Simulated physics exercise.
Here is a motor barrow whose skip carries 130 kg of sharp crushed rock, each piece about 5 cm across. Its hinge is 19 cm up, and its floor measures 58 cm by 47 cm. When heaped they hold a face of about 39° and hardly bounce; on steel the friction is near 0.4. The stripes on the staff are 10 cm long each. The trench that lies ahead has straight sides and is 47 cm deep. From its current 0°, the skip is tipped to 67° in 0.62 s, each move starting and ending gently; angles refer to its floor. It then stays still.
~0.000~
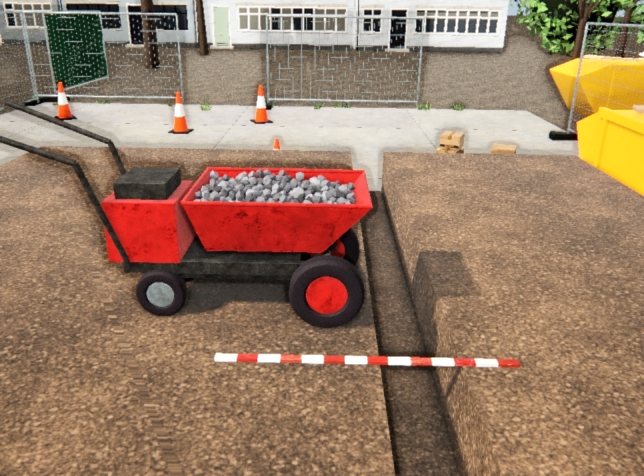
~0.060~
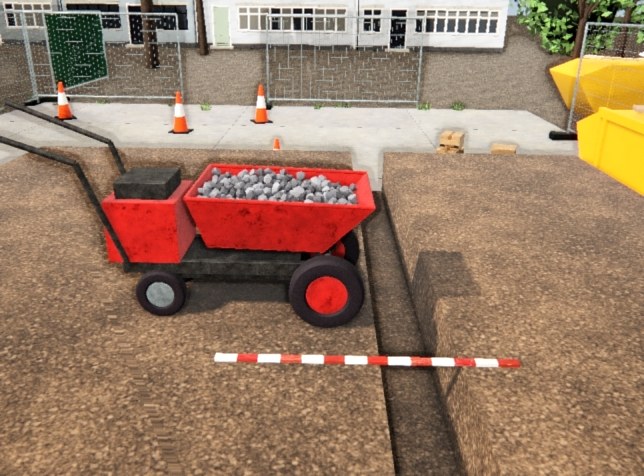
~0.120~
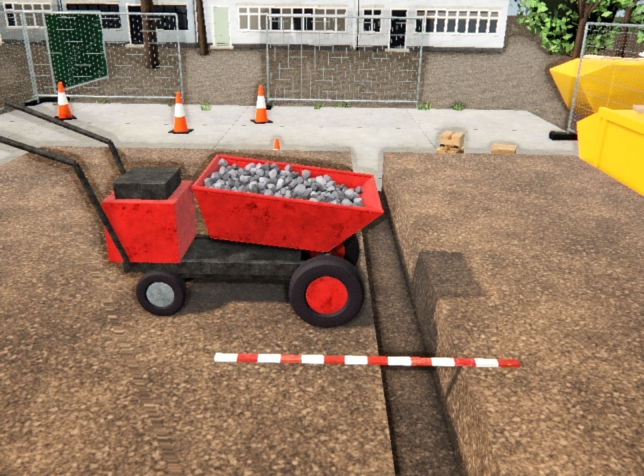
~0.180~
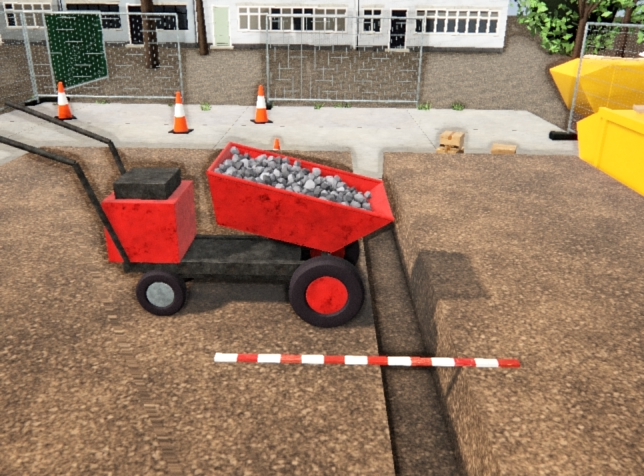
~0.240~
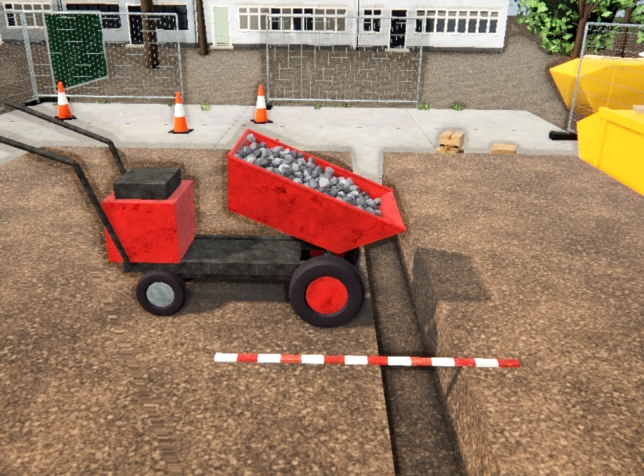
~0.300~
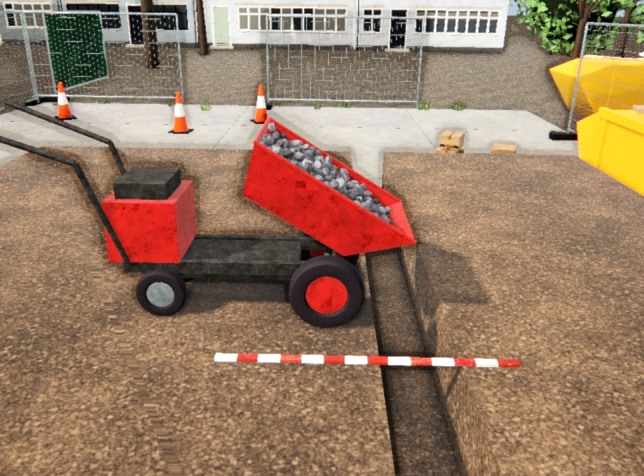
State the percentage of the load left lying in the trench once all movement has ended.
The share left there is about 38 per cent.
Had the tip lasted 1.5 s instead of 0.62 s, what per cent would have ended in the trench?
It'd be some 55 per cent.
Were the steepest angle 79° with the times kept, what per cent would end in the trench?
Roughly 35 per cent would end in the trench.
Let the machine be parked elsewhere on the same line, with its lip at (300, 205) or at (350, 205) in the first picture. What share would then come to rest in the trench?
First spot about 90, second spot about 55 per cent.
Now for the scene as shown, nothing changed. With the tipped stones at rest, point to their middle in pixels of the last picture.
The middle should be near (459, 301).
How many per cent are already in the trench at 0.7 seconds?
Roughly 5 percent of the load.
After 0.5 s the floor is at 56°; 100 % in the skip; the foremost stones are at (415, 252).
After 0.7 s the floor is at 67°; 80 % in the skip, 6 % in the trench, 15 % past the trench; the foremost stones are at (480, 303).
After 1.1 s the floor is at 67°; 27 % in the skip, 14 % in the trench, 60 % past the trench; the foremost stones are at (623, 318).
After 3.0 s the floor is at 67°; 3 % in the skip, 38 % in the trench, 60 % past the trench; the foremost stones are past the picture's edge.
